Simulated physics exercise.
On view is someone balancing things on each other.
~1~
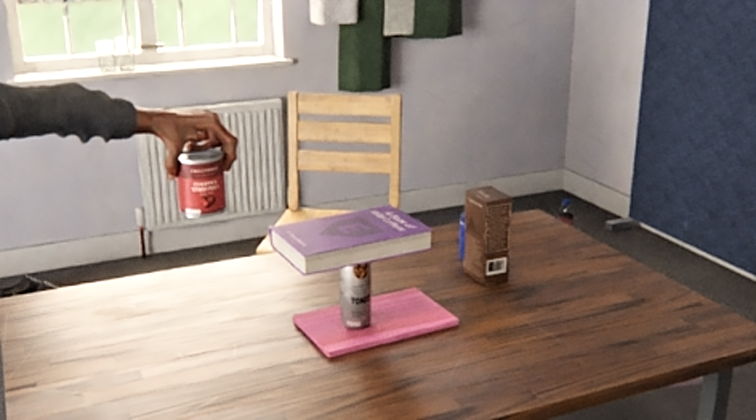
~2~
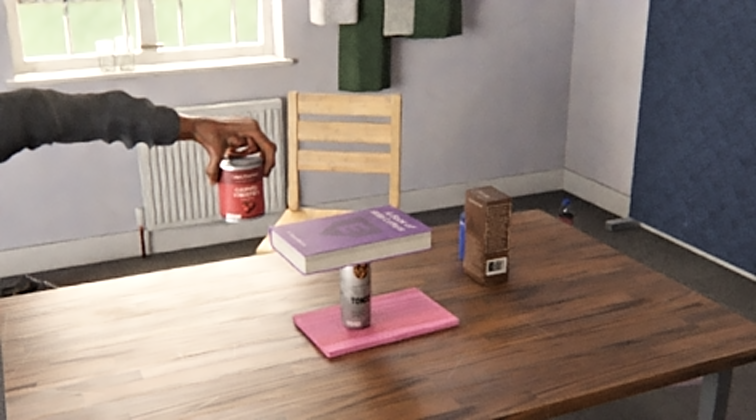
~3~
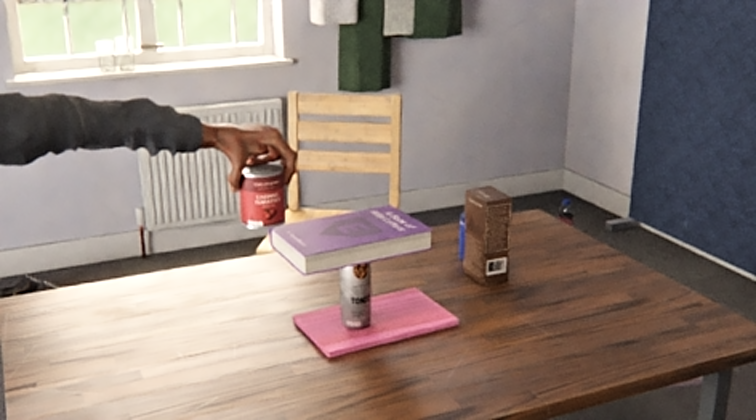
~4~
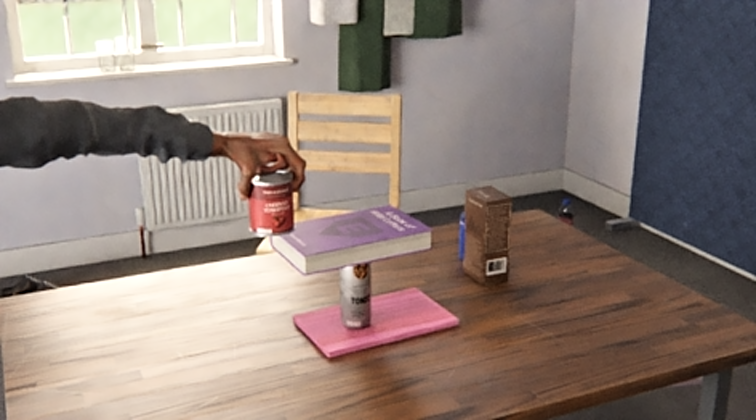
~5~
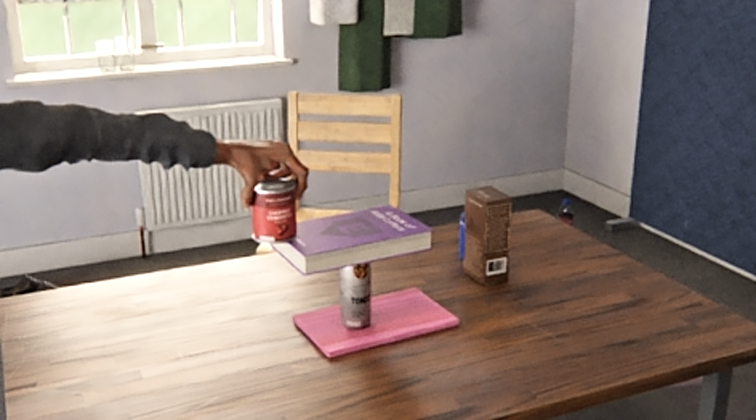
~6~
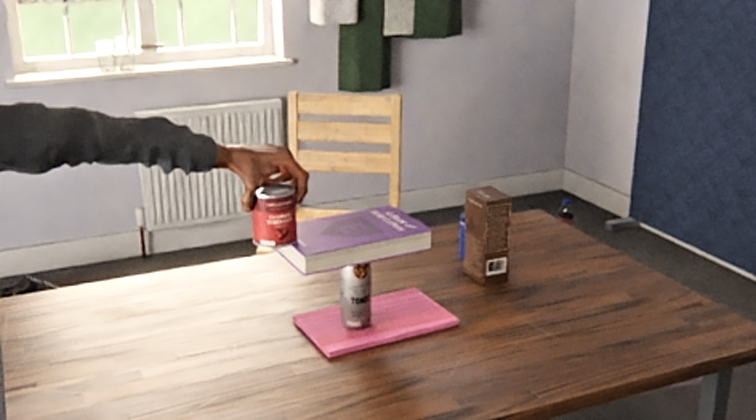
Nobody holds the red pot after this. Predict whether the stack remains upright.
Prediction: The stack falls over.
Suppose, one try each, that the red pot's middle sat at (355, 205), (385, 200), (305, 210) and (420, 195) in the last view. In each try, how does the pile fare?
Outcomes in order: No collapse, no collapse, no collapse, a collapse.
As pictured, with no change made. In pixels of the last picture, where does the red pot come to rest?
Near (258, 331).
Then, 0.40 s later than the last frame, red pot now fallen.
Then, 0.50 s later than the last frame, things are still on the move.
When it is over, fallen, red pot; the other 5 as before. End places, in pixels of the last picture, red pot near (258, 332). The pile comes apart.
